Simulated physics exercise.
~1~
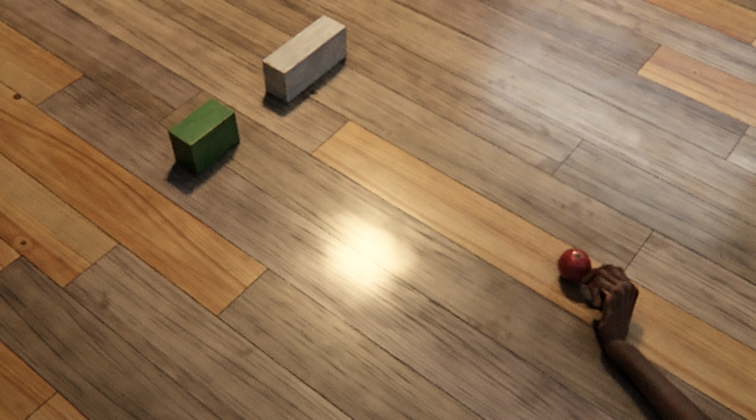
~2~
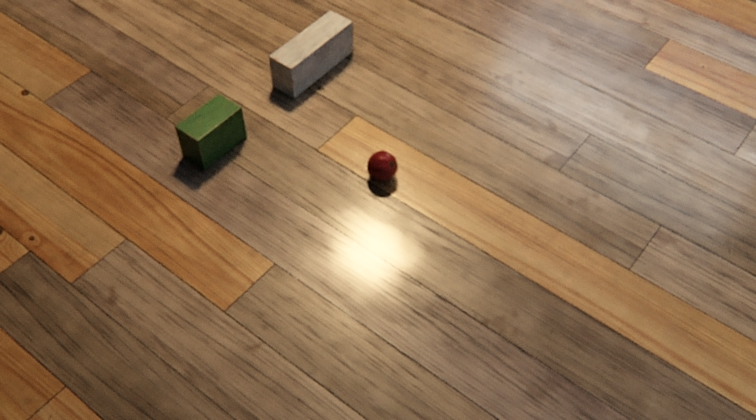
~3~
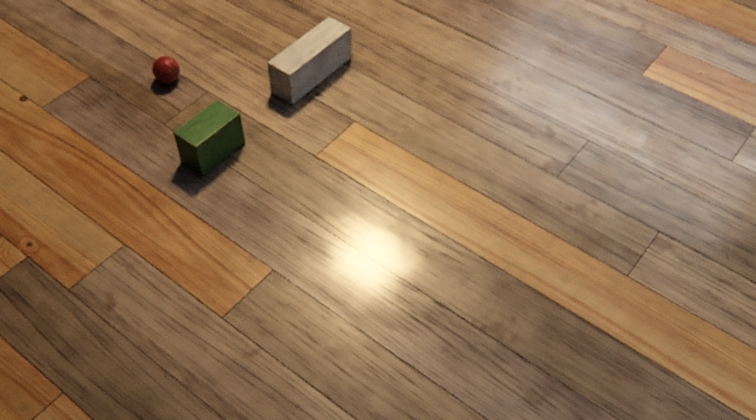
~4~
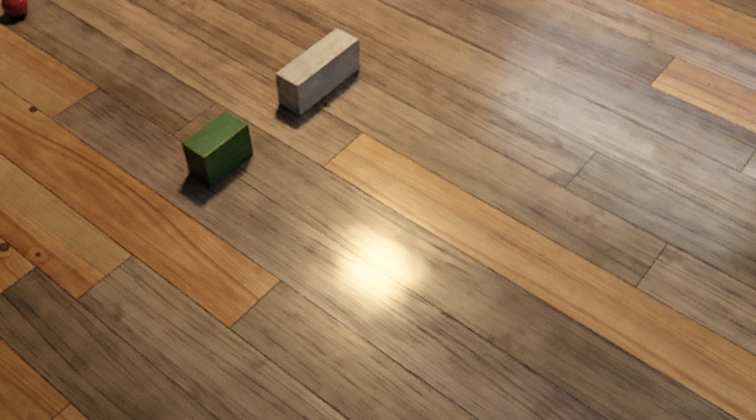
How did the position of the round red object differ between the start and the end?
At the start it was beside the hand toward the lower right, and by the end it was in the top left corner, beyond the two blocks.
